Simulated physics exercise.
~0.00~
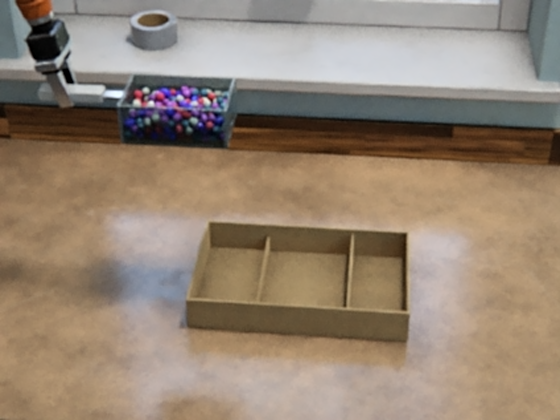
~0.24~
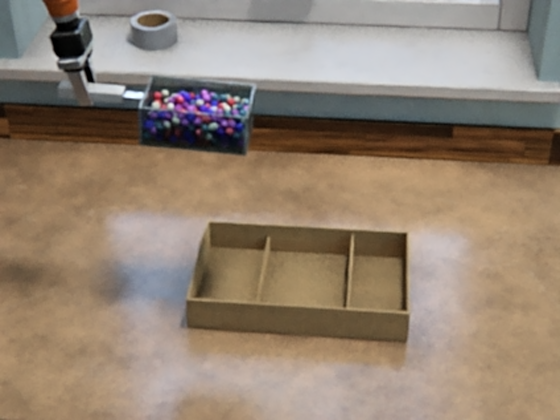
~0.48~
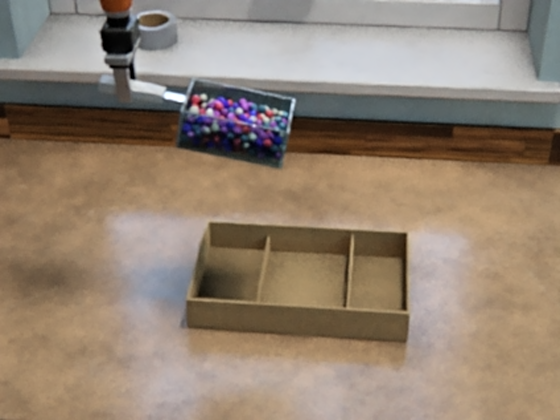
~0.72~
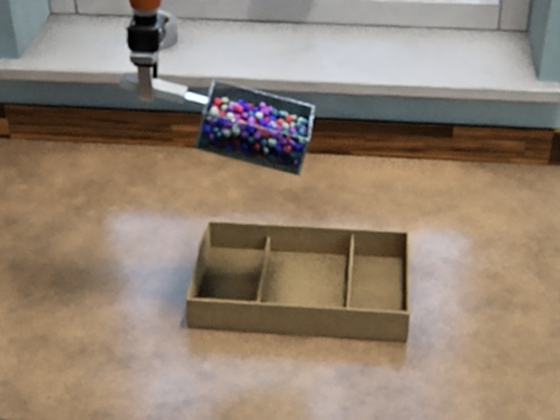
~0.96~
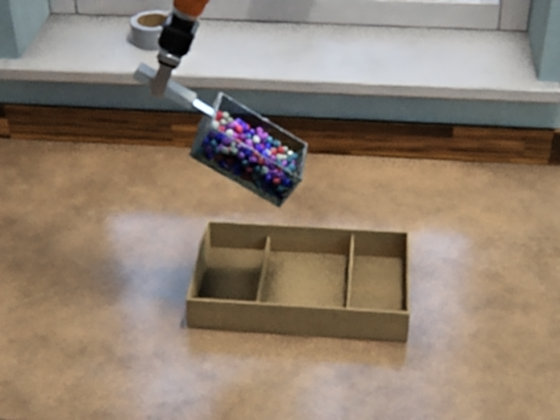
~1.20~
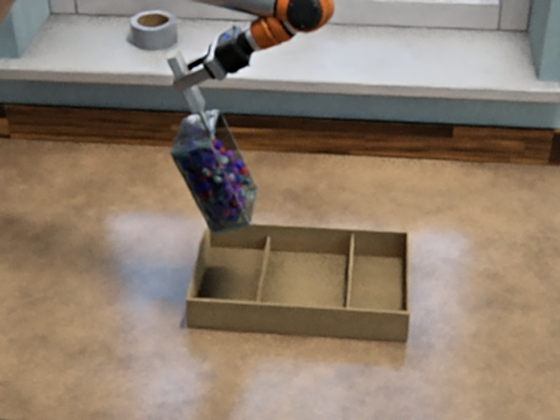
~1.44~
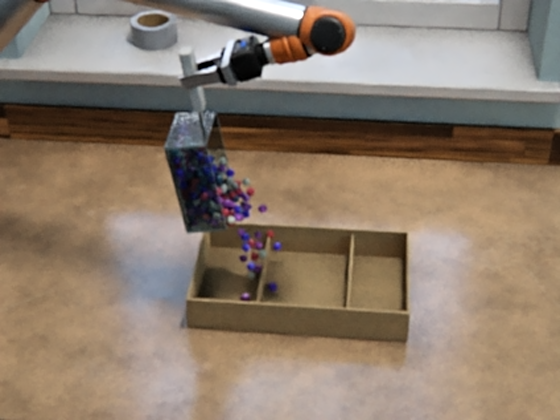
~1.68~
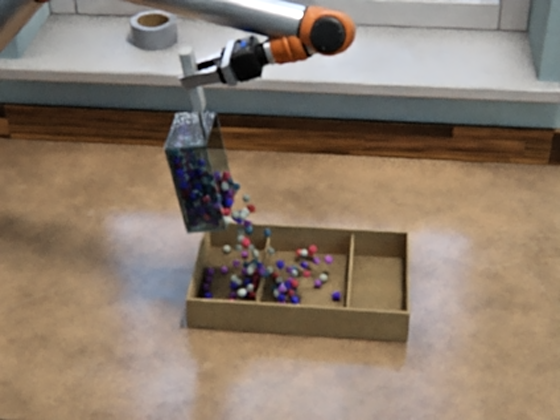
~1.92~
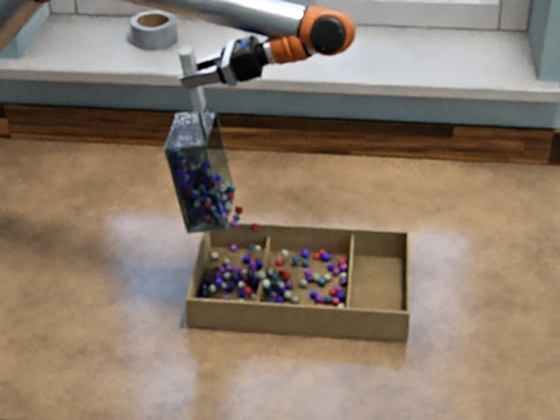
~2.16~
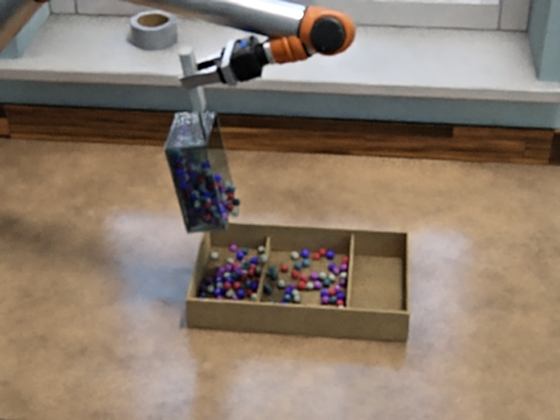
Robot arm carrying a clear box of colourful beads rightward, tipping it steeply and spilling some into a divided tray's left and middle compartments.
